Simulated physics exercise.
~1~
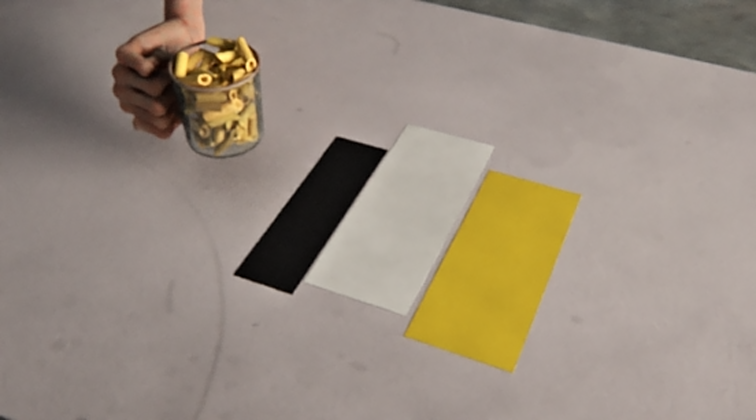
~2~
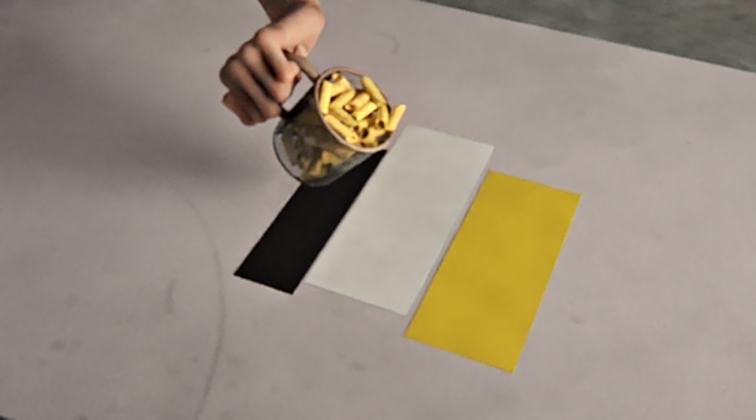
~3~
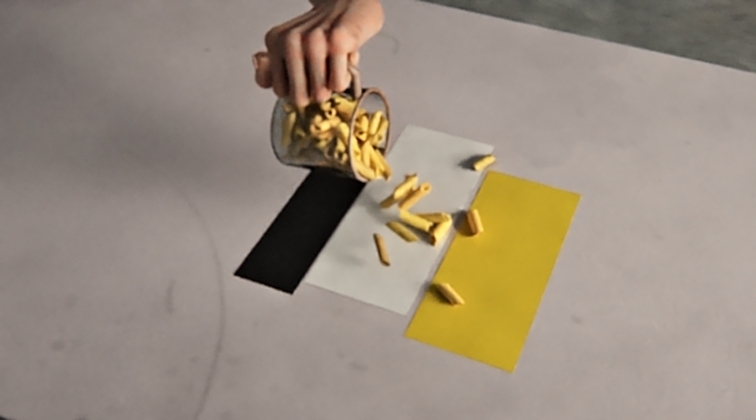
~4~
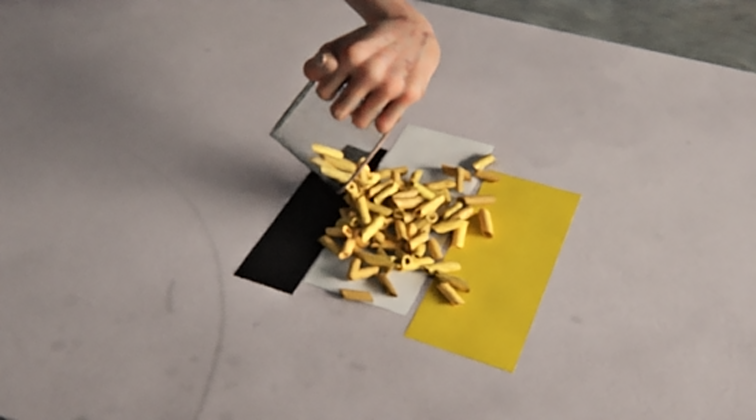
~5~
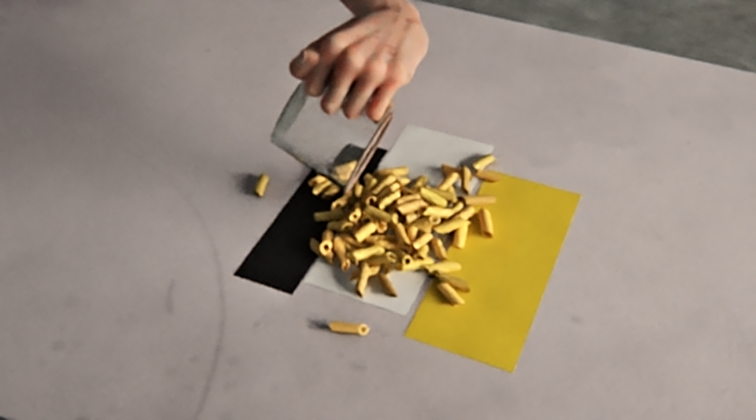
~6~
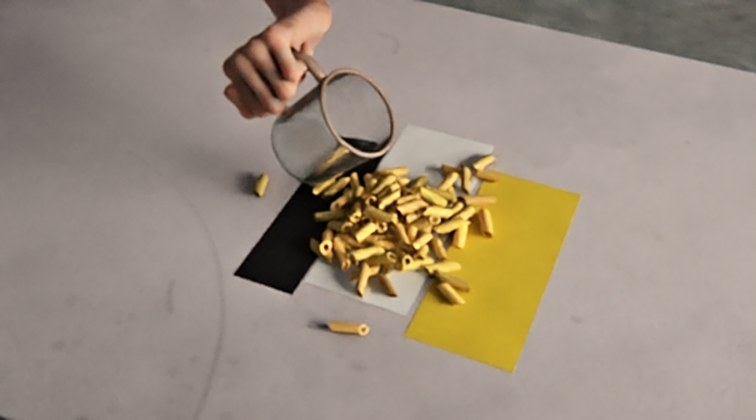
A hand tipping a clear cup of dry pasta over black, white and yellow mats, leaving most pieces heaped on the white.
